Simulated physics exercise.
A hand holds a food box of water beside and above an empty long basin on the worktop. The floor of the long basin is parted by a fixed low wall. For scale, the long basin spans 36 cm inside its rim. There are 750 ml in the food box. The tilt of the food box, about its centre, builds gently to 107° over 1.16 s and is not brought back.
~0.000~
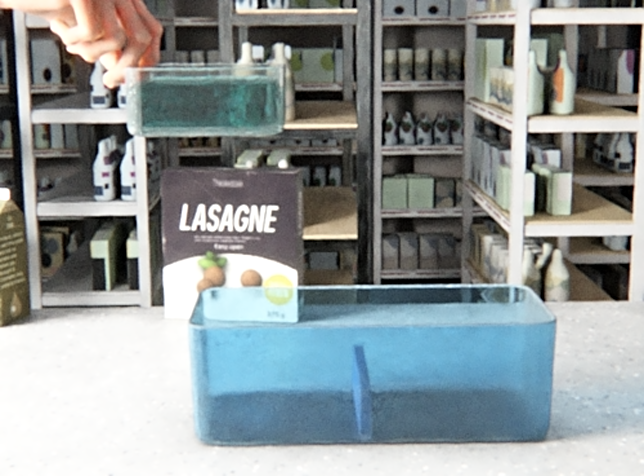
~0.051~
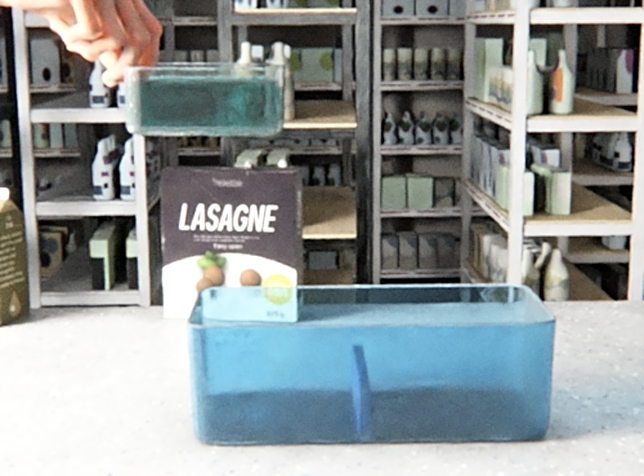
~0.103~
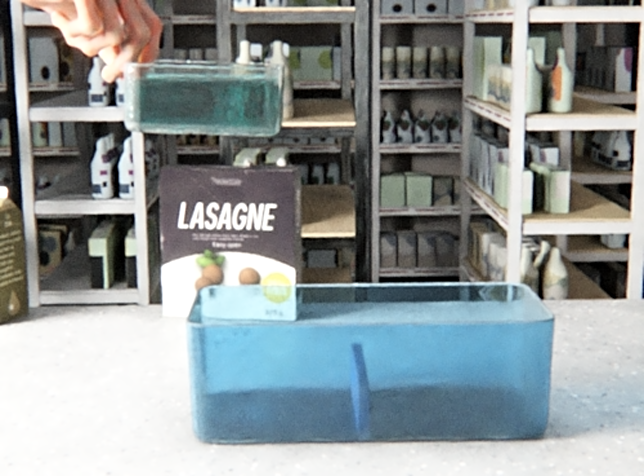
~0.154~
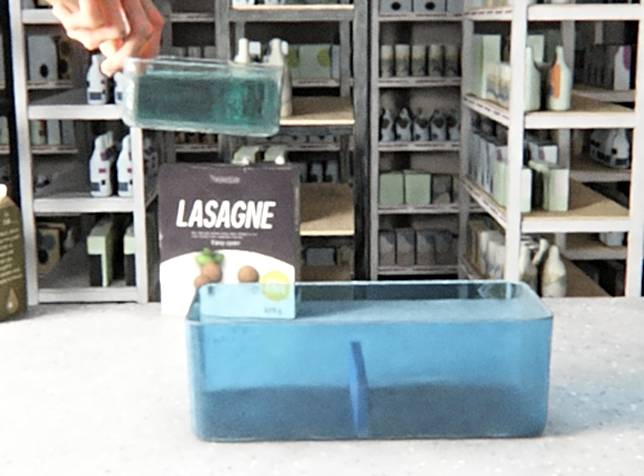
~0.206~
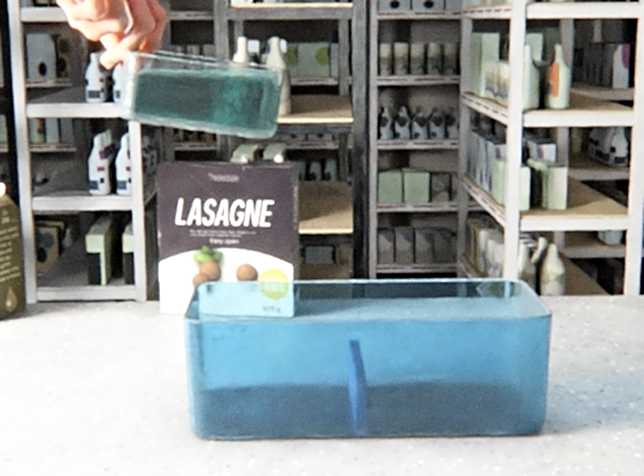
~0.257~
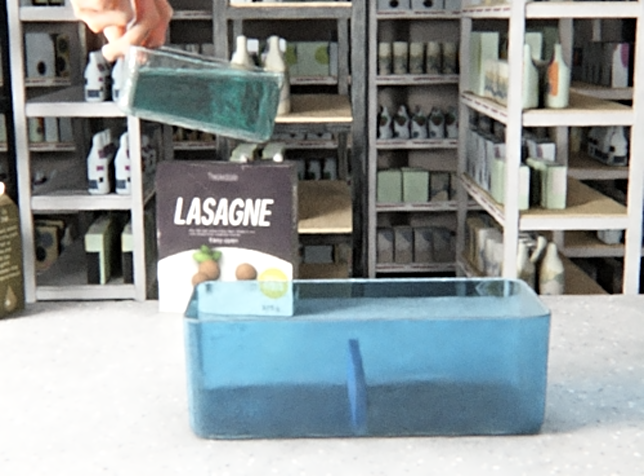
On a worktop before stocked shelves, a hand gradually tilting a clear box of green liquid above a long blue divided basin.
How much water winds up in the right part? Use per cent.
The far part has some 57 per cent.
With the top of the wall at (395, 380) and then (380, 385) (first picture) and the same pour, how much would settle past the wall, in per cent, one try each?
First 25, then 45 per cent.
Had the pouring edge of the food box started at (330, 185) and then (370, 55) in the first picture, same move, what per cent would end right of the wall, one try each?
In turn about 70 and 85 per cent.
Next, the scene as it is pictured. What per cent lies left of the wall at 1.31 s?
Some 34 per cent.
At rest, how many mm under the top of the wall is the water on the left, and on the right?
Left about 42 mm, right about 38 mm.
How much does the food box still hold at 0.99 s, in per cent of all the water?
Near 7 in a hundred.
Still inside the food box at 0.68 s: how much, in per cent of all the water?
About 36 per cent.
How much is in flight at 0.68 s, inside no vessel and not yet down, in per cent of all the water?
Near 50 in a hundred.
After 0.68 s the tilt is 68° and 36 per cent is still to pour, 4 is left of the wall and 10 right of it.
After 0.99 s the tilt is 101° and 7 per cent is still to pour, 23 is left of the wall and 56 right of it.
After 1.31 s the tilt is 107° and 0 per cent is still to pour, 35 is left of the wall and 57 right of it.
After 1.66 s the tilt is 107° and 0 per cent is still to pour, 36 is left of the wall and 57 right of it.
In the end 36 per cent lies left of the wall, 57 right of it and 7 outside.
